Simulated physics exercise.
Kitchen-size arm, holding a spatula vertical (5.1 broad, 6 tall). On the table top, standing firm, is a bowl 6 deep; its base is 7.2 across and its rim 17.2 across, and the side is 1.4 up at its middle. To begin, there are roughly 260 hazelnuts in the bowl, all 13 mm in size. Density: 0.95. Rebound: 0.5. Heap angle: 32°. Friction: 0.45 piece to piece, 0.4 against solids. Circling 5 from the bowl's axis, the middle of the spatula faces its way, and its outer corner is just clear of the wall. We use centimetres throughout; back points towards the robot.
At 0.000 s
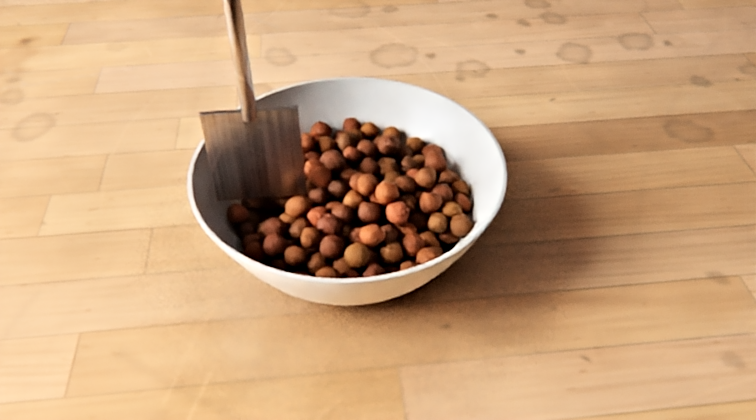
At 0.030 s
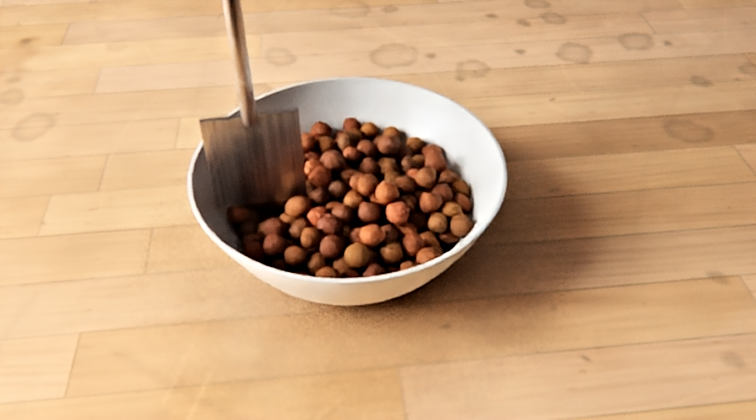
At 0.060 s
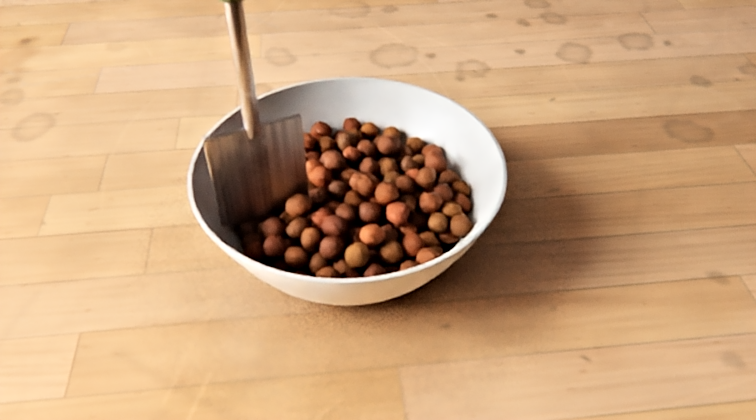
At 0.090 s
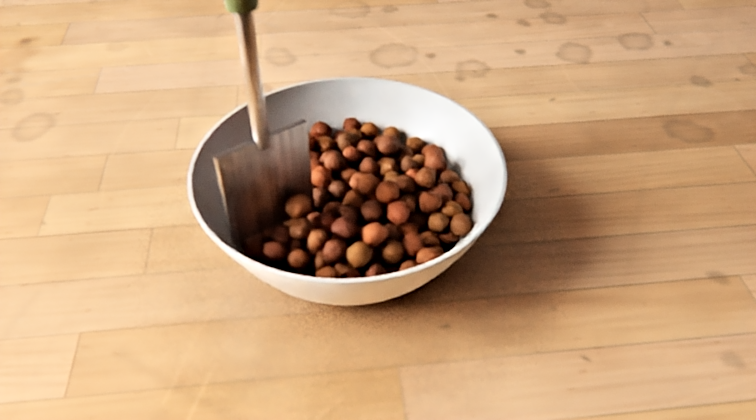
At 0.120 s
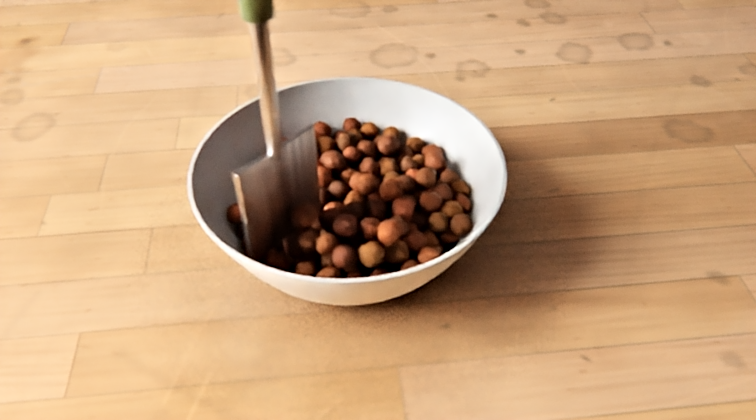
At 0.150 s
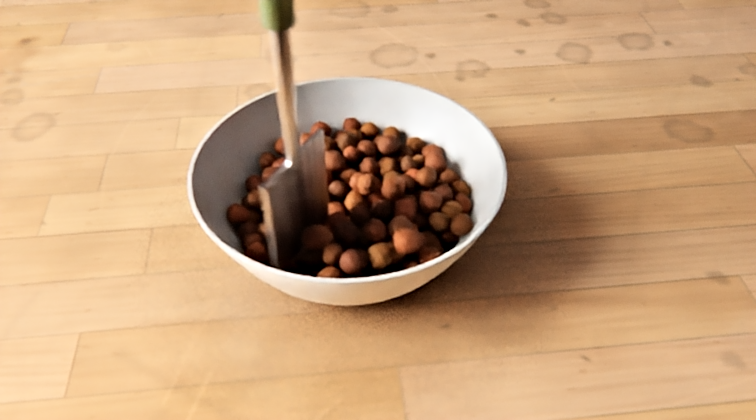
A spatula pushes through brown nuts along the left side of a white bowl, turning edge-on.
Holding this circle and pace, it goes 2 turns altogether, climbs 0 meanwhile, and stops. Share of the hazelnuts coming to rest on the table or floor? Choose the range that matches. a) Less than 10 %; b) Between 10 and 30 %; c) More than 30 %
(b) Between 10 and 30 %.
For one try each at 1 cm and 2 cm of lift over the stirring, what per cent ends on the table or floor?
Close to 10 percent and close to 5 percent.
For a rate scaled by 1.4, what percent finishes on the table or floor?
About 25 per cent.
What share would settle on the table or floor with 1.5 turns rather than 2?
I'd expect around 15 per cent.
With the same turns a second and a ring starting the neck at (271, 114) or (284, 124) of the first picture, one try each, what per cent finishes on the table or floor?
Roughly 35 % and 25 %.
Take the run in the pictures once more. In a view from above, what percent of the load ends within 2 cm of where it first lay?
Something close to 35 percent, I'd say.
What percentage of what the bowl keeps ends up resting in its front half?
About 60 per cent.
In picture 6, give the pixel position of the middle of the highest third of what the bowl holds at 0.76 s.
The upper third is centred close to (273, 183).
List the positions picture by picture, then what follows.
The first frame shows spatula neck at (245, 85), 0° round; upper third of the load around (358, 192), from x 235 to 460, top at y 125; 261 in the bowl.
The second frame shows spatula neck at (245, 90), 5° round; upper third of the load around (358, 192), from x 235 to 460, top at y 125.
The third frame shows spatula neck at (249, 102), 17° round; upper third of the load around (358, 192), from x 235 to 460, top at y 125.
The fourth frame shows spatula neck at (258, 113), 30° round; upper third of the load around (360, 192), from x 235 to 460, top at y 125.
The fifth frame shows spatula neck at (272, 124), 43° round; upper third of the load around (359, 191), from x 235 to 460, top at y 125.
The sixth frame shows spatula neck at (291, 132), 56° round; upper third of the load around (360, 191), from x 235 to 460, top at y 125; 261 in the bowl.
By 0.76 s, 318° round, highest piece 8 above the table; 237 in the bowl, 15 on the table or floor, 9 in flight or on the tool.
By 1.36 s, 220° round, highest piece 7 above the table; 221 in the bowl, 40 on the table or floor.
By 1.87 s, 0° round, highest piece 6 above the table; 214 in the bowl, 47 on the table or floor.
By 2.57 s, 0° round, highest piece 6 above the table; 214 in the bowl, 47 on the table or floor.
Final count, 214 in the bowl, 47 on the table or floor. That is 18 % on the table or floor.
